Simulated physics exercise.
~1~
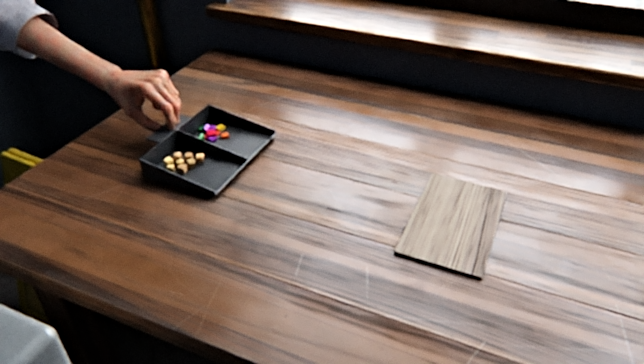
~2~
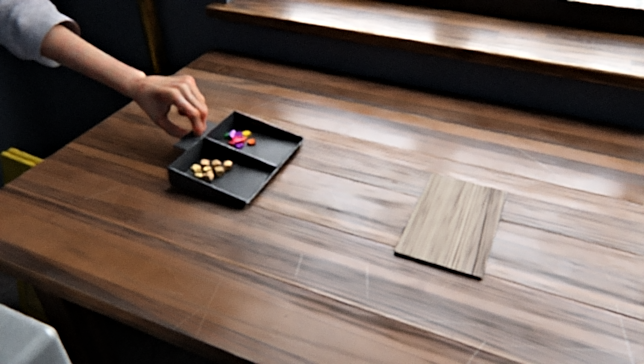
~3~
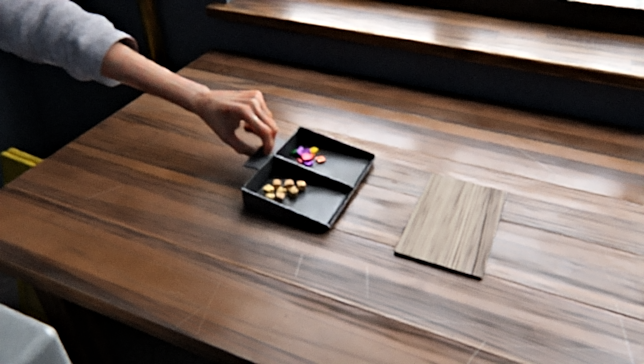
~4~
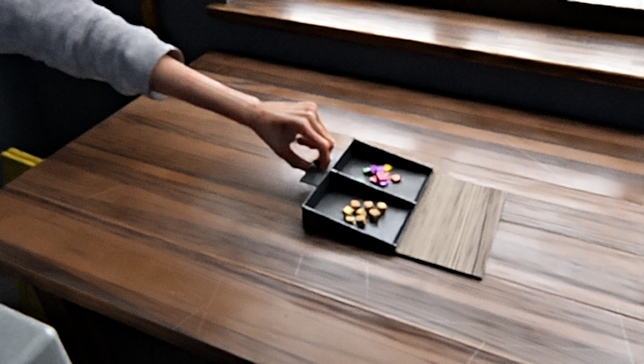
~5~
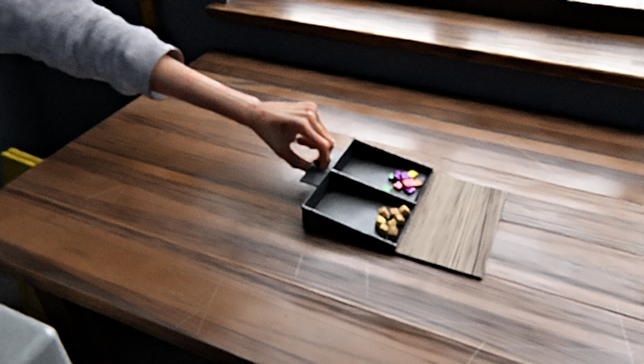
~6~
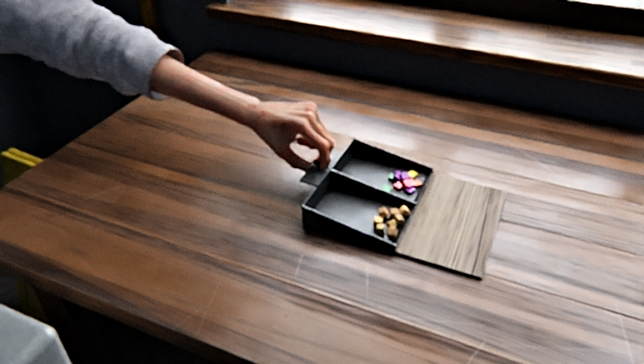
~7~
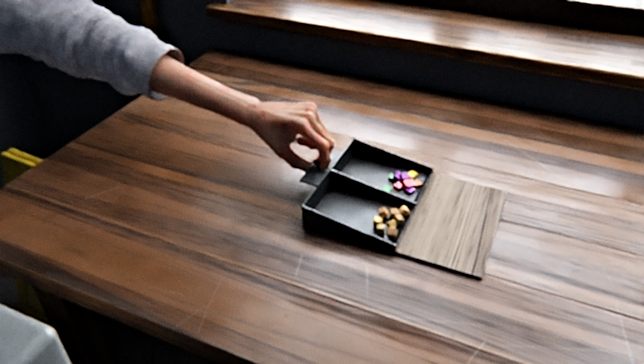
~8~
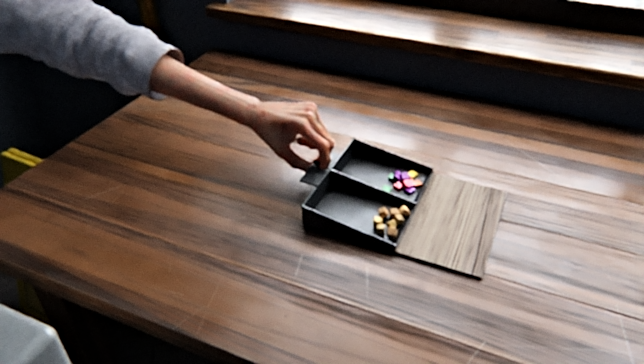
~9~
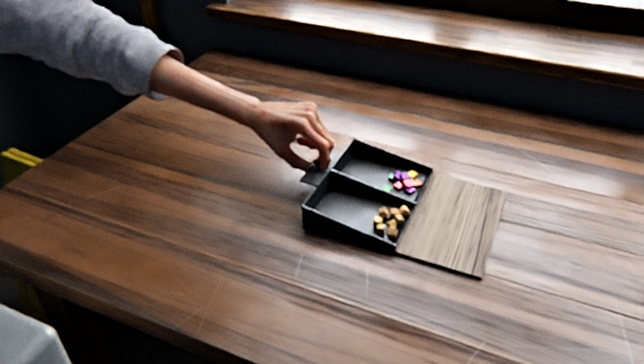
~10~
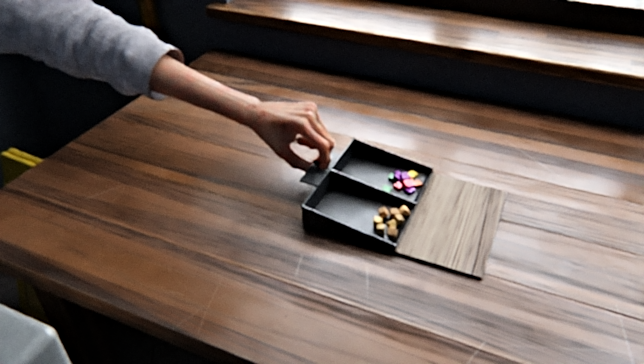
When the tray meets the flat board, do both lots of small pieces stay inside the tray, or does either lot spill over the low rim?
Both lots stay inside the tray. The tan pieces and the colourful pieces shift towards the rim beside the board and come to rest there.
